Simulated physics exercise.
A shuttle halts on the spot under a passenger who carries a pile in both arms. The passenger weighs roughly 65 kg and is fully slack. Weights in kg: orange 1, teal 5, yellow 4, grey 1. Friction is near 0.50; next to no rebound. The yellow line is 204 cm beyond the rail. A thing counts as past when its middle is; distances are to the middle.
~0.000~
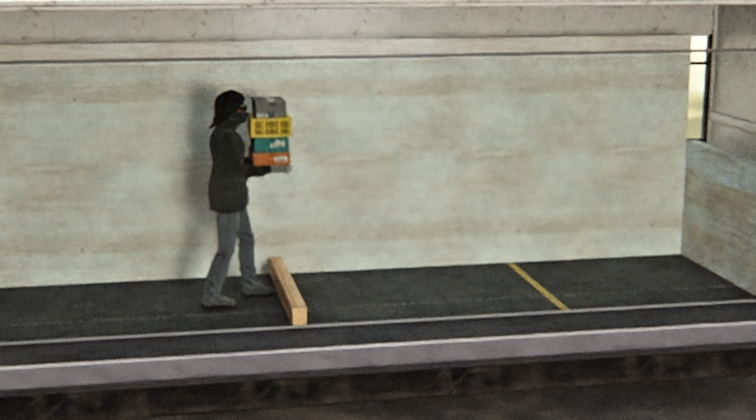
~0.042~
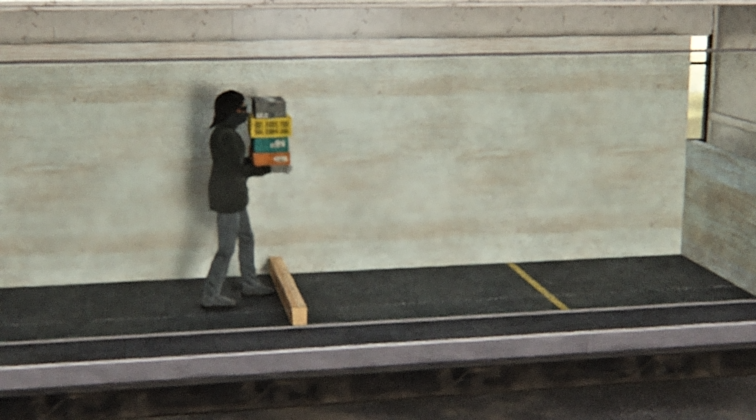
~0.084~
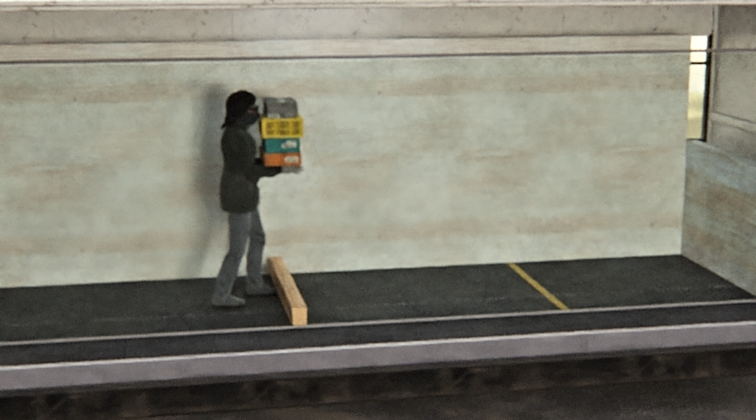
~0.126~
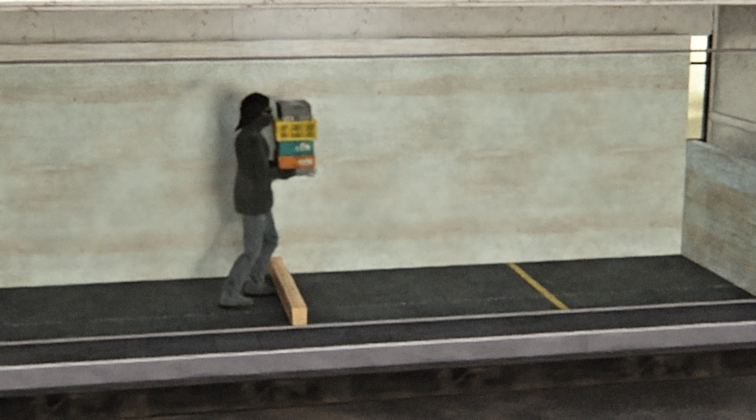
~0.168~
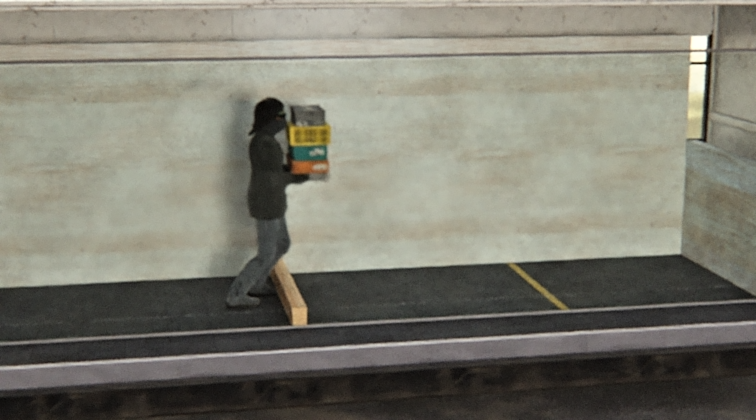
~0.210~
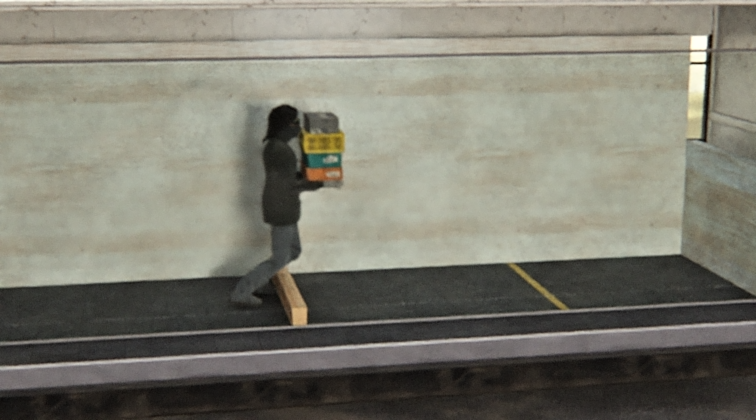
On a dark walkway, a person carrying stacked boxes leans forward and moves right.
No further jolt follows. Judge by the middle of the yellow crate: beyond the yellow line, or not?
Here the yellow crate crosses the yellow line.
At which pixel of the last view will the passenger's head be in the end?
At about (469, 248).
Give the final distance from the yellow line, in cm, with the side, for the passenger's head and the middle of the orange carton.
Passenger's head 60 short, orange carton 60 short.
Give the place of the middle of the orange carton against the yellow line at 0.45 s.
Some 105 cm short of it.
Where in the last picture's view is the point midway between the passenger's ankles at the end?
At about (407, 258).
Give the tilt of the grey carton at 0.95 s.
About 160°.
After 0.45 s the yellow crate is 111 cm short of the yellow line, tilted 10°, near (400, 219) in the last picture's view.
After 0.65 s the yellow crate is 47 cm short of the yellow line, tilted 15°, near (481, 258) in the last picture's view.
After 0.95 s the yellow crate is 27 cm past the yellow line, tilted 95°, near (575, 268) in the last picture's view.
Final state at 1.8 s, orange carton stops short of the yellow line; teal parcel stops short of the yellow line; yellow crate crosses the yellow line; grey carton crosses the yellow line; passenger's head stops short of the yellow line.
